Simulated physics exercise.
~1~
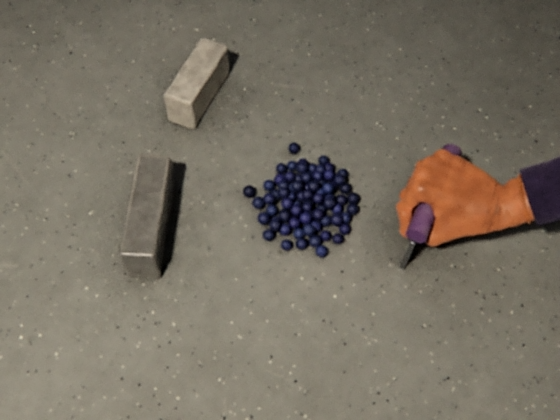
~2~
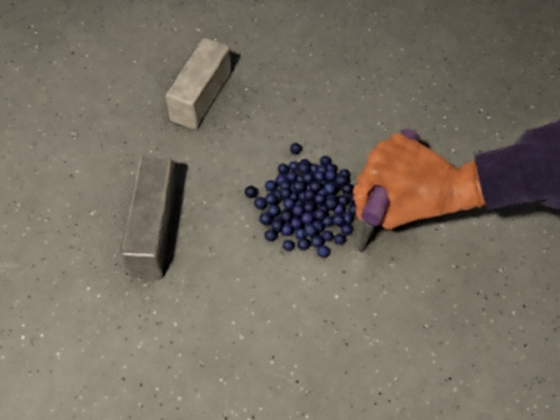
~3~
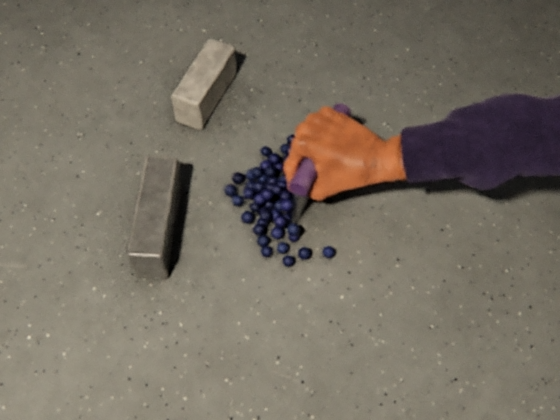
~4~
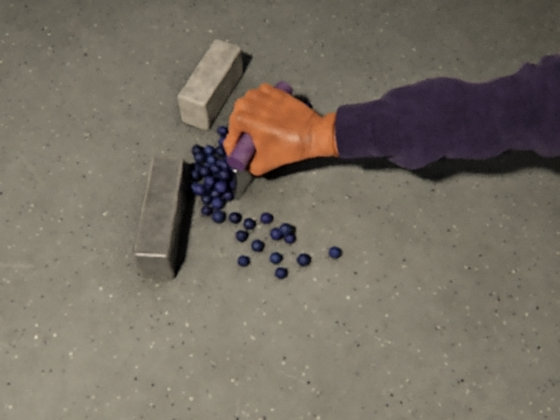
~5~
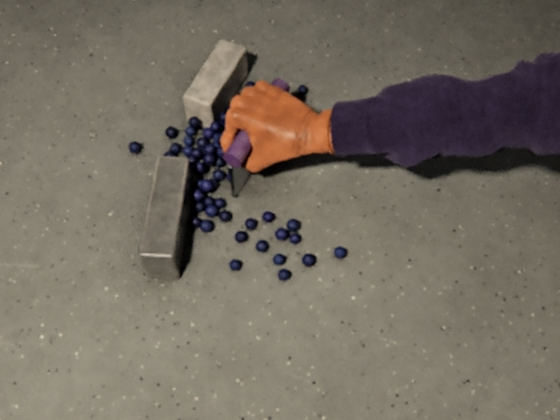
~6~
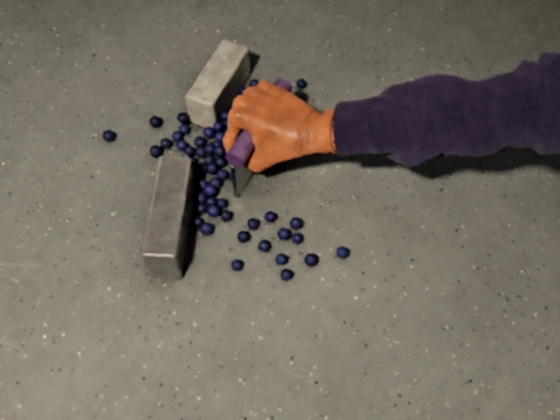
Orange-gloved hand pushing a pile of blueberries leftwards with a scraper towards two blocks, a few slipping through the gap between them.
